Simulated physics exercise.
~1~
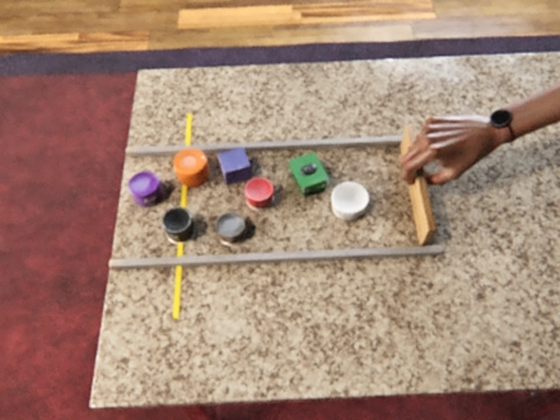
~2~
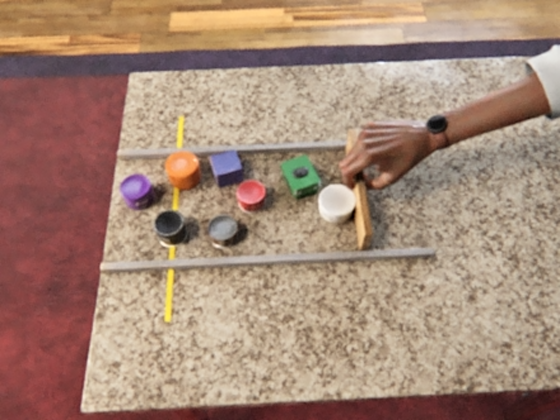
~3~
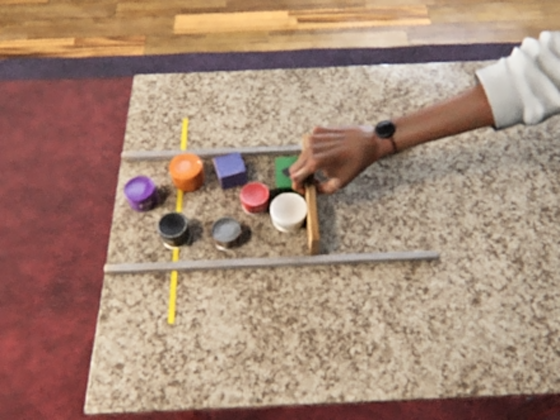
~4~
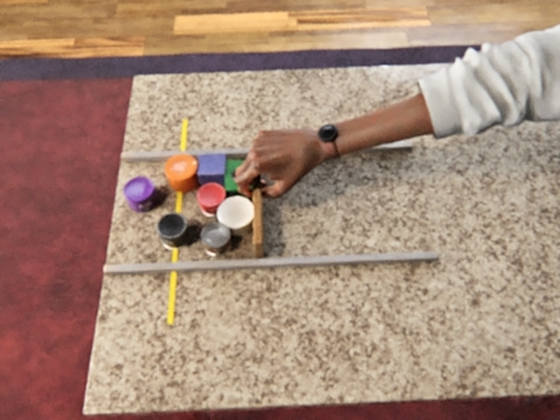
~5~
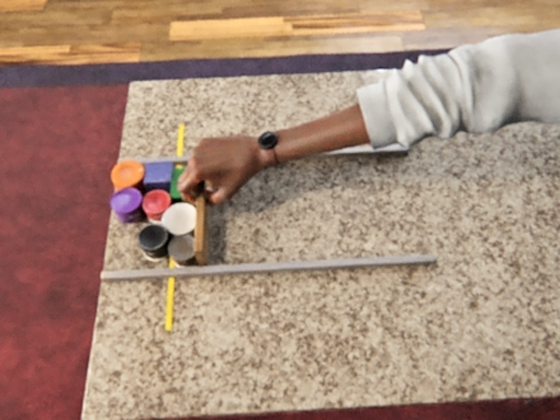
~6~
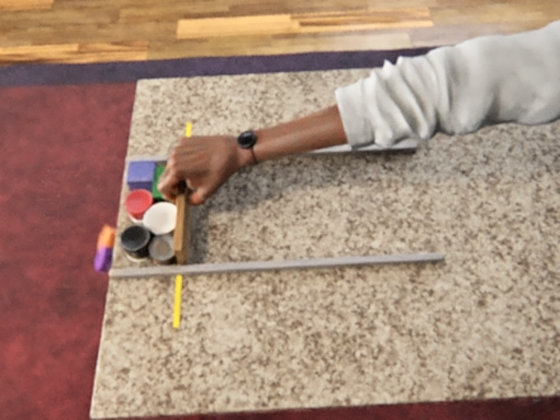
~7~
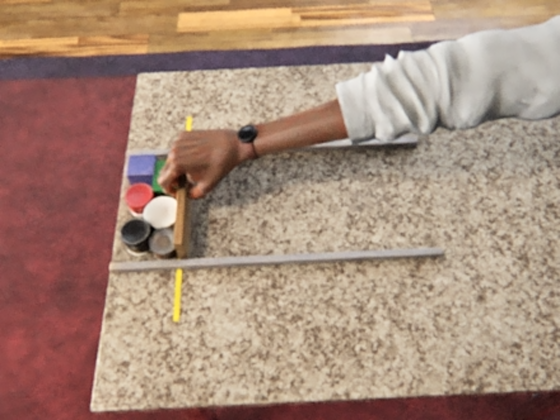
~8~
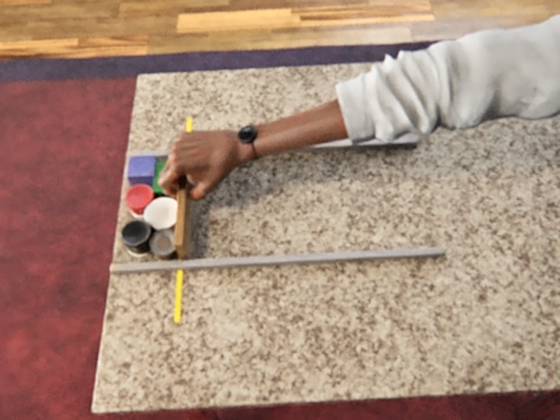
A hand wearing a dark watch slides an upright wooden board leftward between two gray rails on a speckled tabletop, toward a scatter of small pots, lids and blocks near a yellow strip of tape. The board first reaches the white pot, then gathers the green case, pressing both into the red, gray and blue things. The packed cluster shoves the orange lid and purple tub to the table's left edge, and both tip over it and drop out of sight. The board stops at the tape, with the remaining things bunched against it, still on the table.
